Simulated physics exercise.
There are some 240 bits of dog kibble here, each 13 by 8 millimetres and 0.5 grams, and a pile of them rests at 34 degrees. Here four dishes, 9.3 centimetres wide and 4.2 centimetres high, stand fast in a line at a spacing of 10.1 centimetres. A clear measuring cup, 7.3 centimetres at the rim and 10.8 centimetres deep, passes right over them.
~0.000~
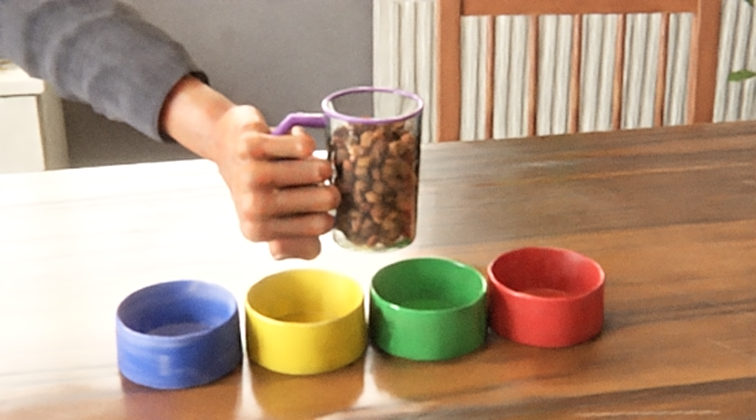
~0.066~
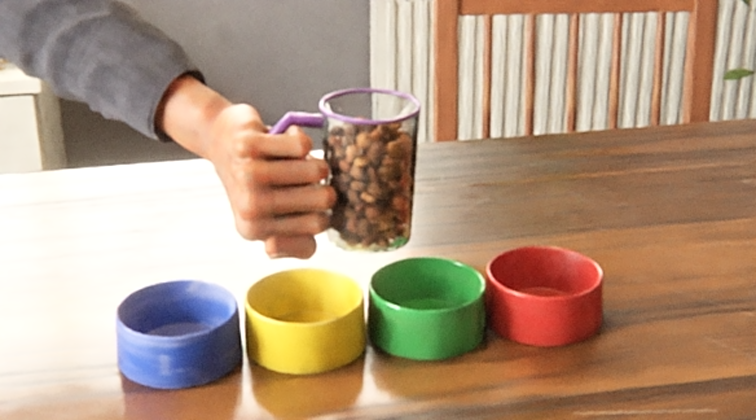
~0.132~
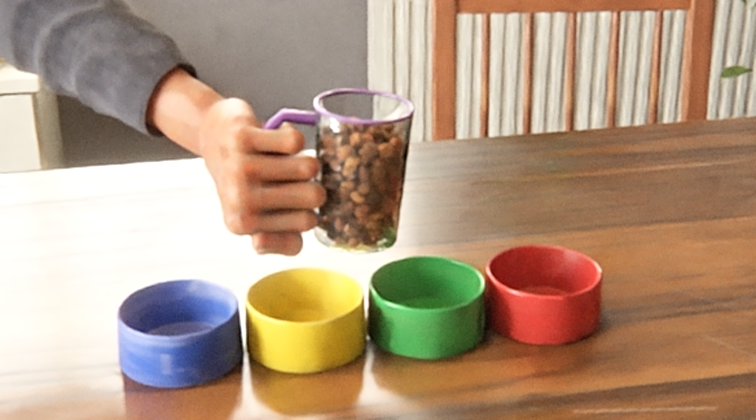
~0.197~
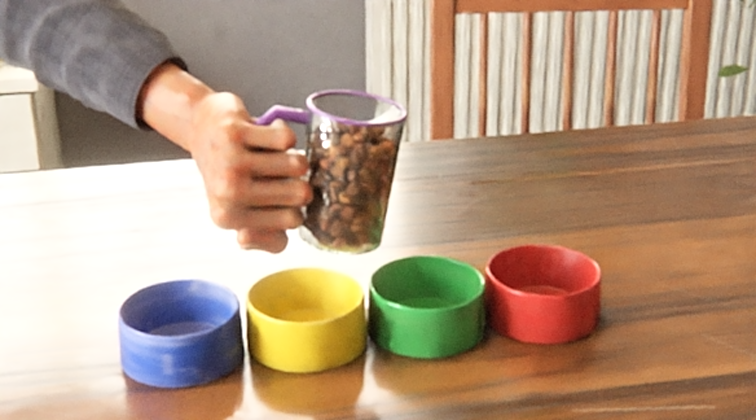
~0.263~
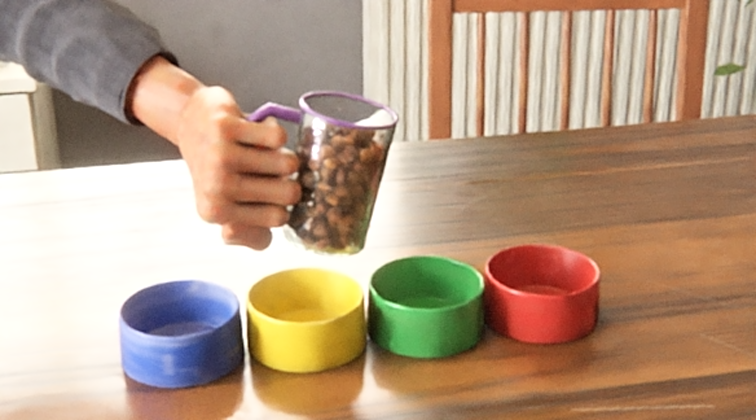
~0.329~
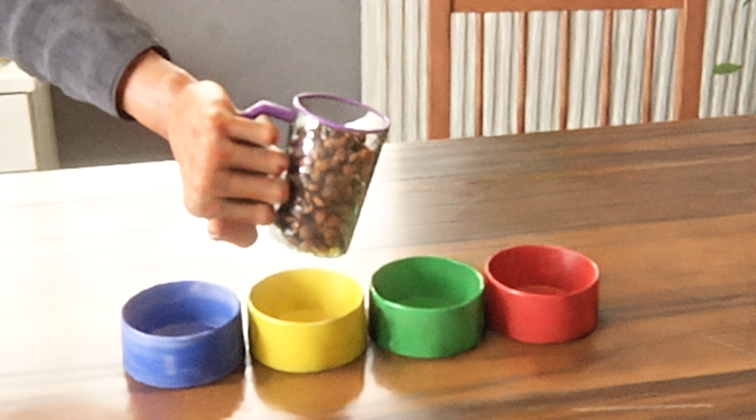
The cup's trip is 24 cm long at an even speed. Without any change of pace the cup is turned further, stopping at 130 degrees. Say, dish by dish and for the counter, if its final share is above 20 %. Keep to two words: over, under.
Red: Under, blue: Over, green: Under, yellow: Under, counter: Under.
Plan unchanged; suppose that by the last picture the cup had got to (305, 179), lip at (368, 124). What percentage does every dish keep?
Then red 0, blue 90, green 0, and yellow 0.
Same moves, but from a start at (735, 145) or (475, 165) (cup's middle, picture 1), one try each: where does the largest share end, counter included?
Largest amount - try one: Red, try two: Yellow.
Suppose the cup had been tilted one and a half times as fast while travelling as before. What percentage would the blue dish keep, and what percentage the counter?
In that case the blue dish gets 90 and the counter gets 10.
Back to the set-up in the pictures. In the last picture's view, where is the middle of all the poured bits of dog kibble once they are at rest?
Est. centre at rest: (173, 326) px.
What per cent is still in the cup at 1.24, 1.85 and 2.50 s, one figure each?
Around 100 per cent at the first moment, 90 at the second and 0 at the third.
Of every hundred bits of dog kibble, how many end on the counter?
10 %.
Then, at 1.24 s, tilt 69 degrees; cup holds 100 %.
Then, at 1.85 s, tilt 104 degrees; cup holds 90 %, blue 5 %.
After 2.50 s, tilt 130 degrees; cup holds 0 %, blue 95 %.
By 3.2 s all is still; red 0 %, blue 90 %, green 0 %, yellow 0 %, counter 10 %.
